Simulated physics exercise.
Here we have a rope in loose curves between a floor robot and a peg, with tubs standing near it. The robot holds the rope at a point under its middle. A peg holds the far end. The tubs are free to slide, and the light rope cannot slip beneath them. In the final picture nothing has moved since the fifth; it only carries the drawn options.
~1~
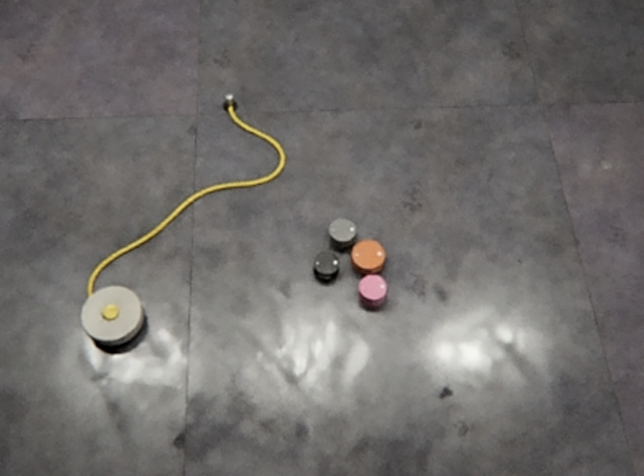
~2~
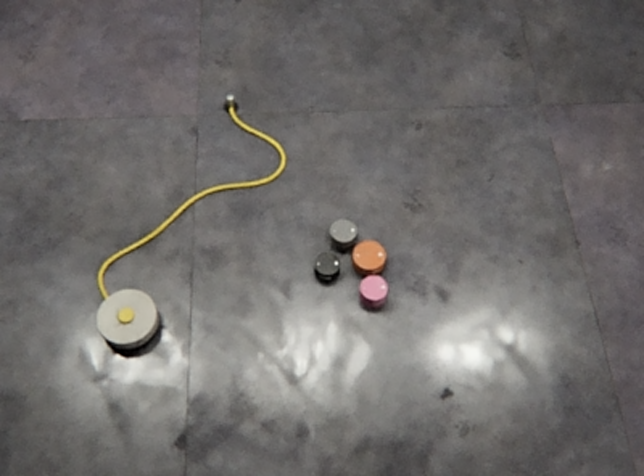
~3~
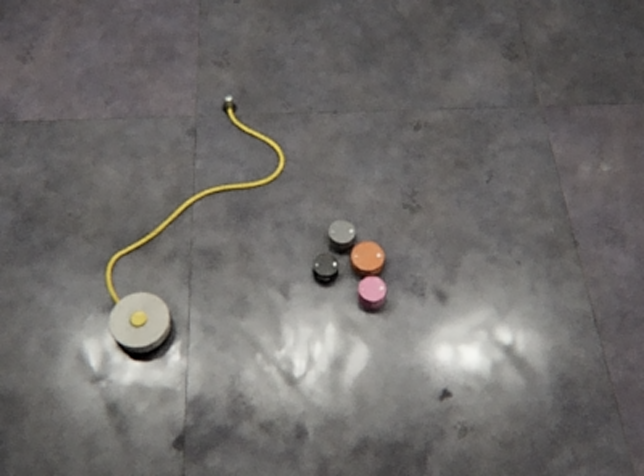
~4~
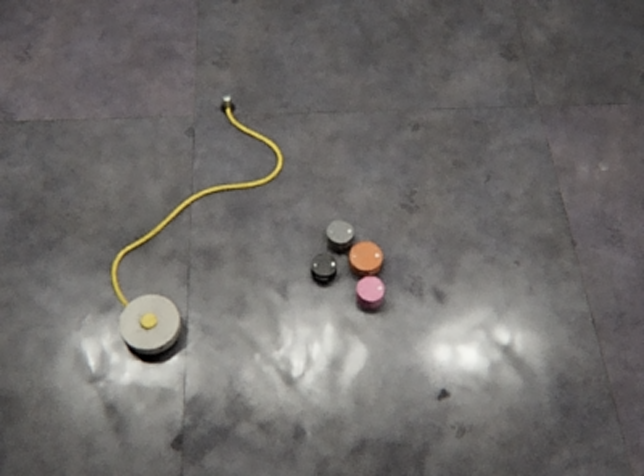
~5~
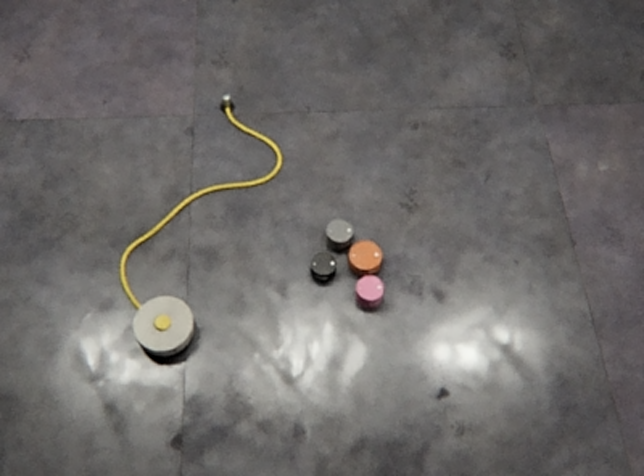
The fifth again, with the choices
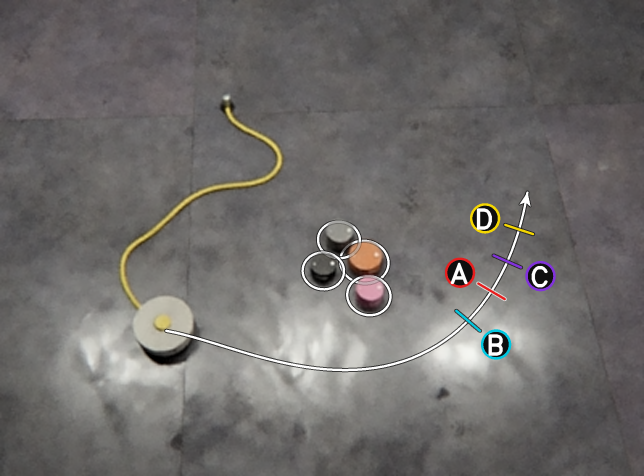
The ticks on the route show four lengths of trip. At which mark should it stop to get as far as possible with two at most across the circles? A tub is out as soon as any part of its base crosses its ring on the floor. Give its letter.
Up to mark A.
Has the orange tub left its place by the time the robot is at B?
No.
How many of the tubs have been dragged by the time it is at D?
Four.
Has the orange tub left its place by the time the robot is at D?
Yes.
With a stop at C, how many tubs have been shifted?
Four.
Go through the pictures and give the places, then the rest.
The first picture shows black tub (326, 267); robot (113, 316); peg (230, 101).
The second picture shows robot (128, 320); pink tub (373, 292).
The third picture shows robot (141, 323); black tub (326, 268).
The fourth picture shows robot (151, 325); orange tub (365, 260).
The fifth picture shows robot (165, 327); grey tub (339, 235); black tub (324, 267); peg (227, 102).
On the copy, A at (491, 291); B at (468, 321); C at (507, 262); D at (519, 229); the route from (166, 331) via (412, 358) to (527, 193).
On A. First, robot (289, 360).
Then, robot (418, 352).
Finally, robot (494, 287); orange tub (366, 255); pink tub (381, 277); black tub (337, 258); two over the rings.
By contrast, B is within the limit but short; C has four over the rings; D has four over the rings.
